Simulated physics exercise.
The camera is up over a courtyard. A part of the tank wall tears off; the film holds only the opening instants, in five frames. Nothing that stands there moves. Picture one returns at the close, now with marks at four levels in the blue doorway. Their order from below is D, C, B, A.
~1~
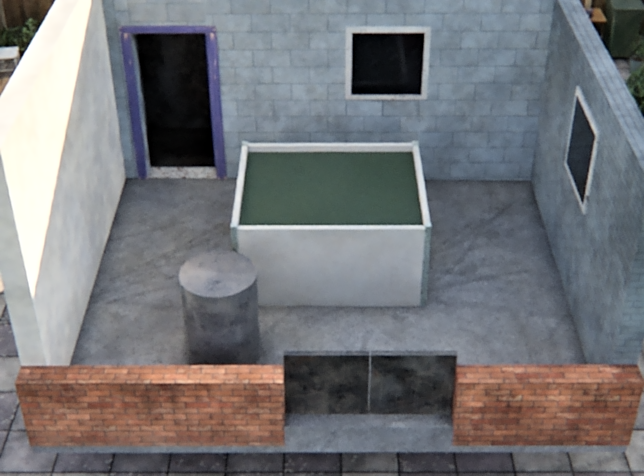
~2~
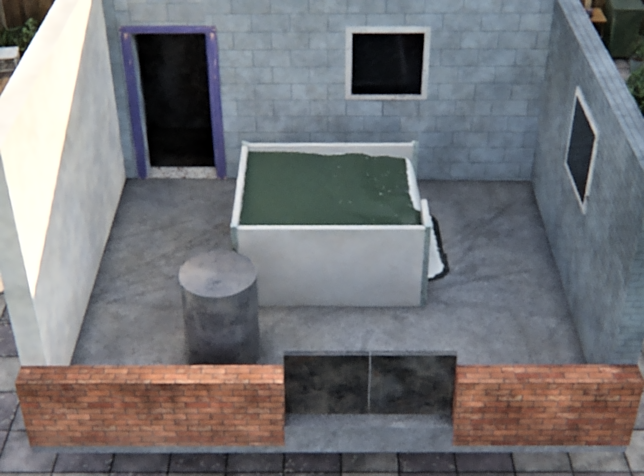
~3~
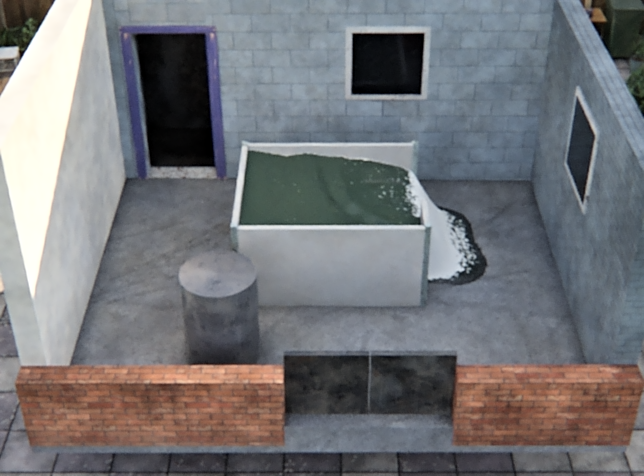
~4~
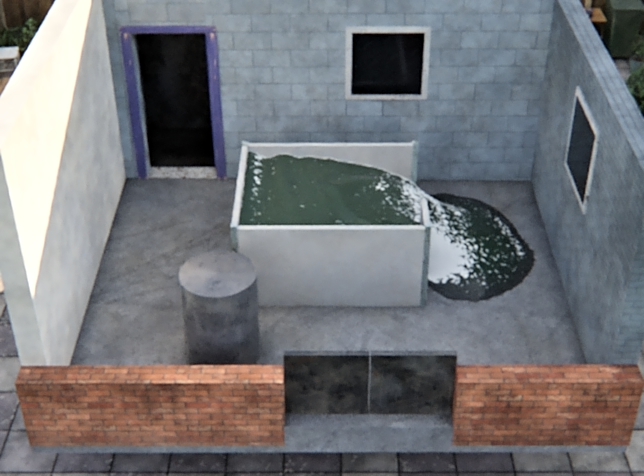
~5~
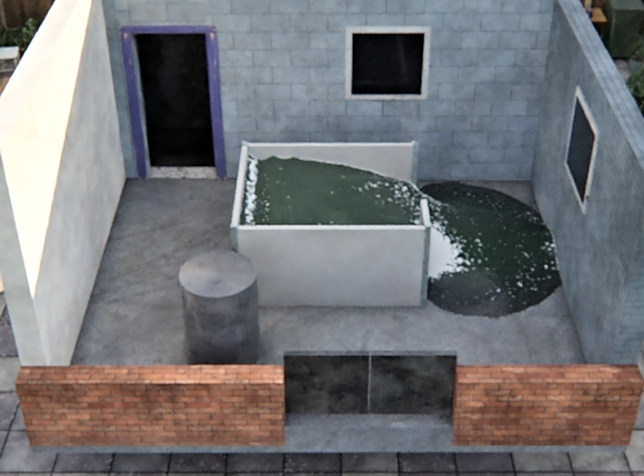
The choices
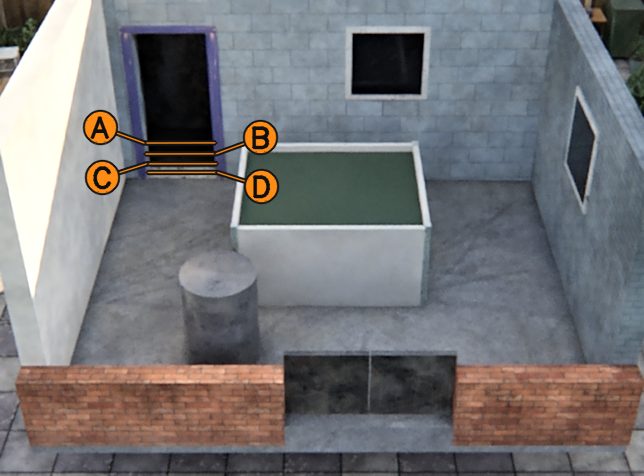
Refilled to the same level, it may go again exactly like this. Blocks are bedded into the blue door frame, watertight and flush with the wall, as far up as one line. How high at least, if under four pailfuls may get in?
Line C just does it.
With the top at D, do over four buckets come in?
Yes, that goes wrong.
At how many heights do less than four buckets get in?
Three.
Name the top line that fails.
D it is.
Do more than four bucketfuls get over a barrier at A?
No.
In orange, A at (179, 142); B at (180, 153); C at (181, 163); D at (182, 172); from the bottom up D, C, B, A.
Choosing A, nothing gets over.
Choosing B, nothing gets over.
Choosing C, a bucket or two gets in.
Choosing D, about 14 bucketfuls get in.
